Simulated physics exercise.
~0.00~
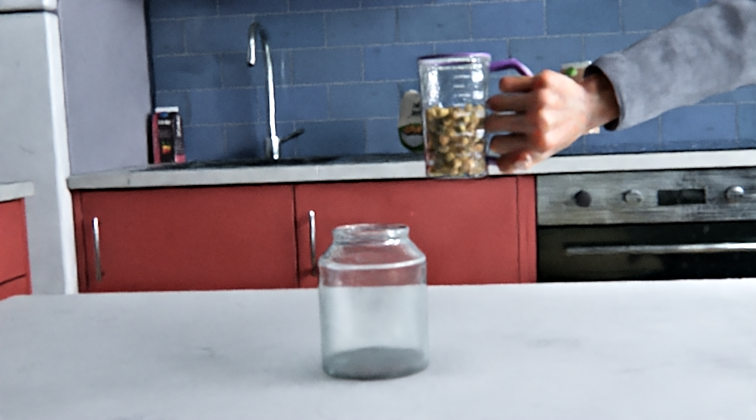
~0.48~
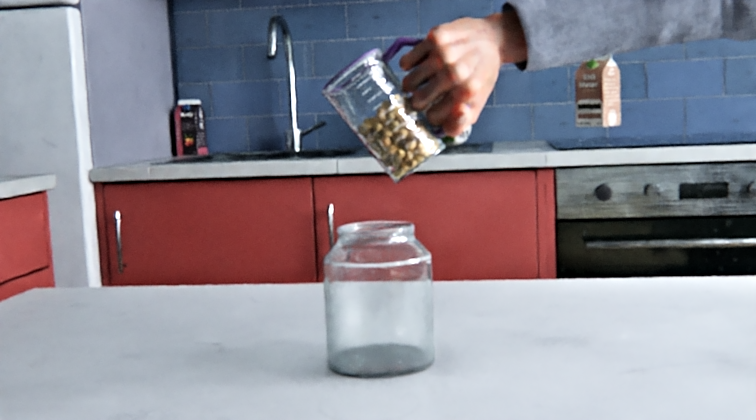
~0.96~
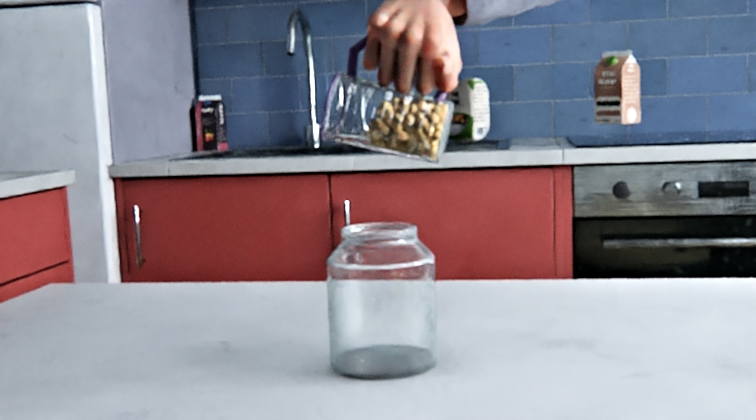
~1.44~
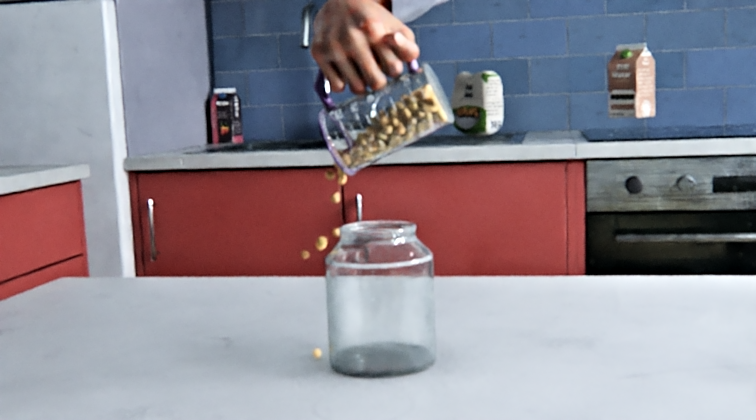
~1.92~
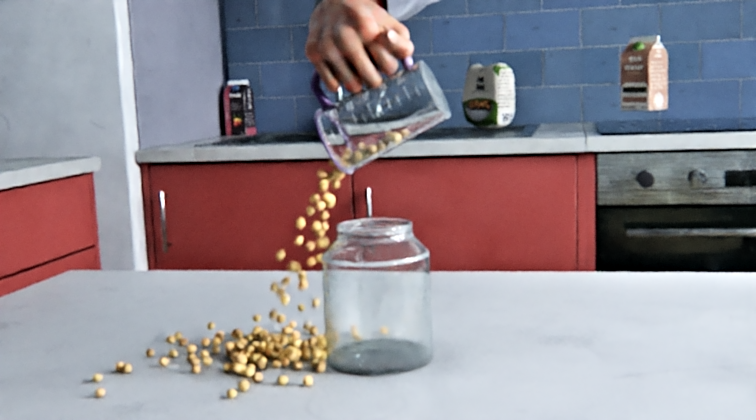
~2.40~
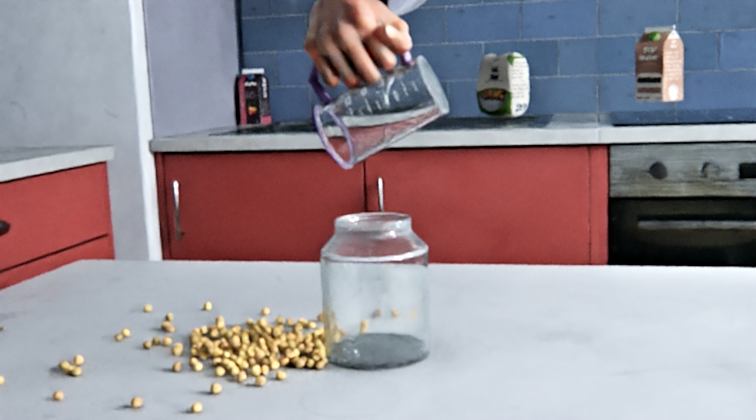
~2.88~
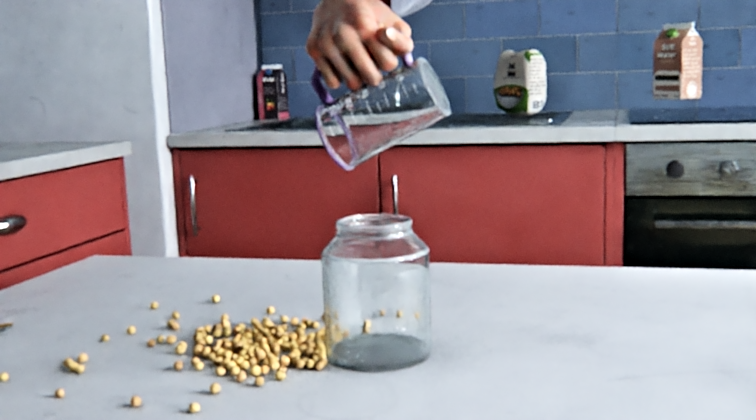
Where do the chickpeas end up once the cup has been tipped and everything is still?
The bulk of them lie spilt on the table, mostly to the left of the jar, with hardly any in the jar or left in the cup.
